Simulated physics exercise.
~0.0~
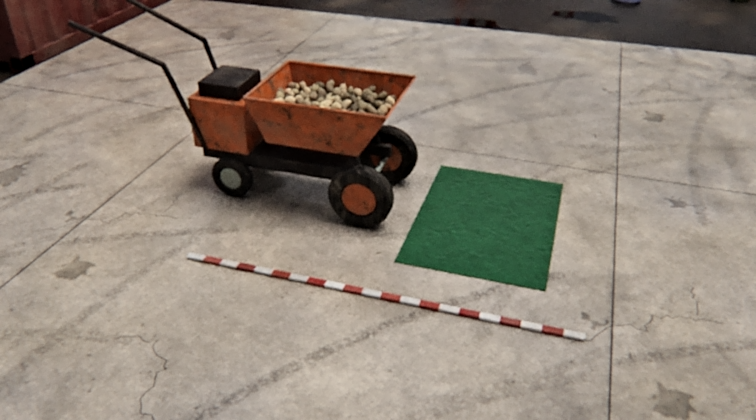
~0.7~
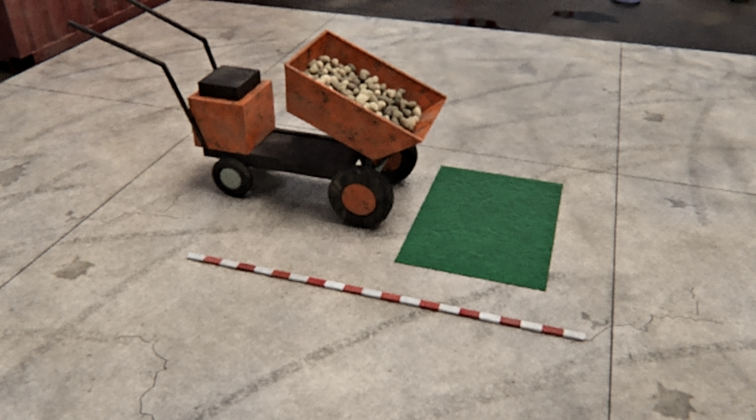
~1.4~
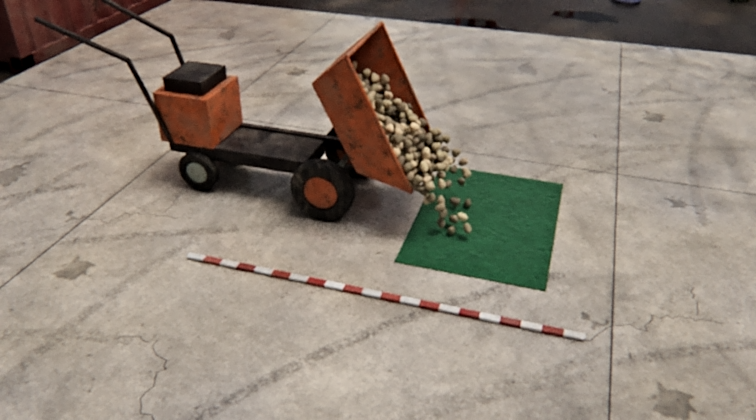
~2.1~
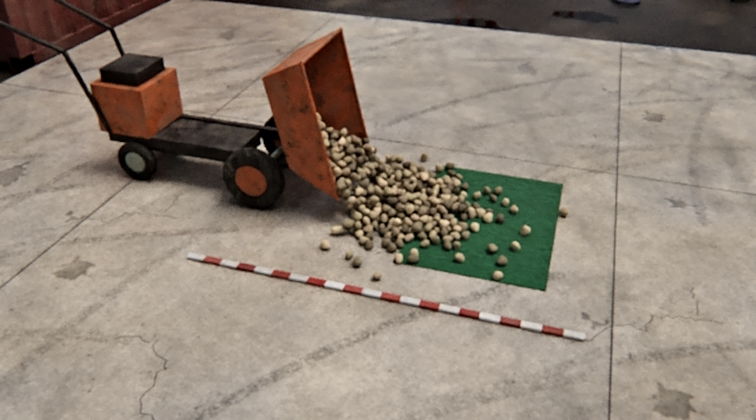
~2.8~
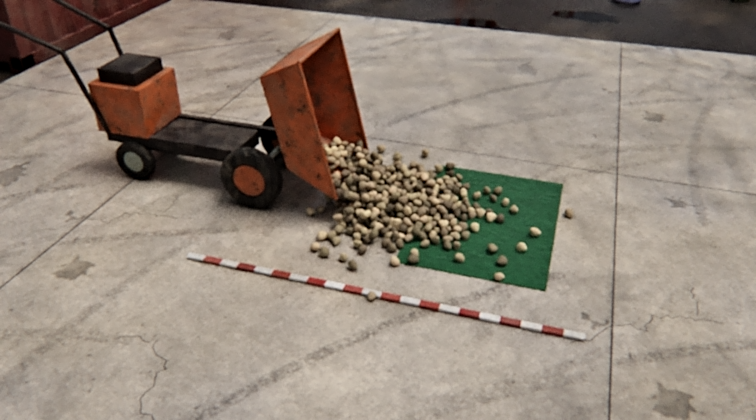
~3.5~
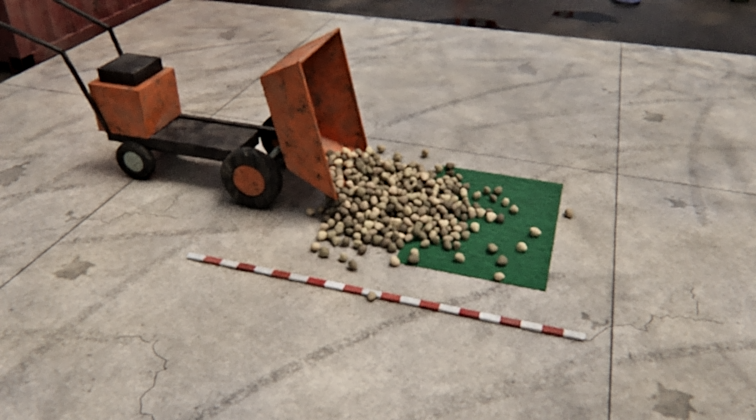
At first, an orange motor barrow loaded with rounded cobbles stands on a cracked concrete floor, with a green sheet ahead of it and a red-and-white striped staff lying in front. The skip starts to tilt forward toward the right, still holding its stones. As it tips more steeply, the machine moves back to the left, and cobbles begin spilling onto the sheet. The barrow draws farther away while stones pour out across the bare floor and the near part of the green. Finally, the barrow stands still with its skip steeply raised, and most cobbles lie heaped short of the sheet, with some scattered over it.
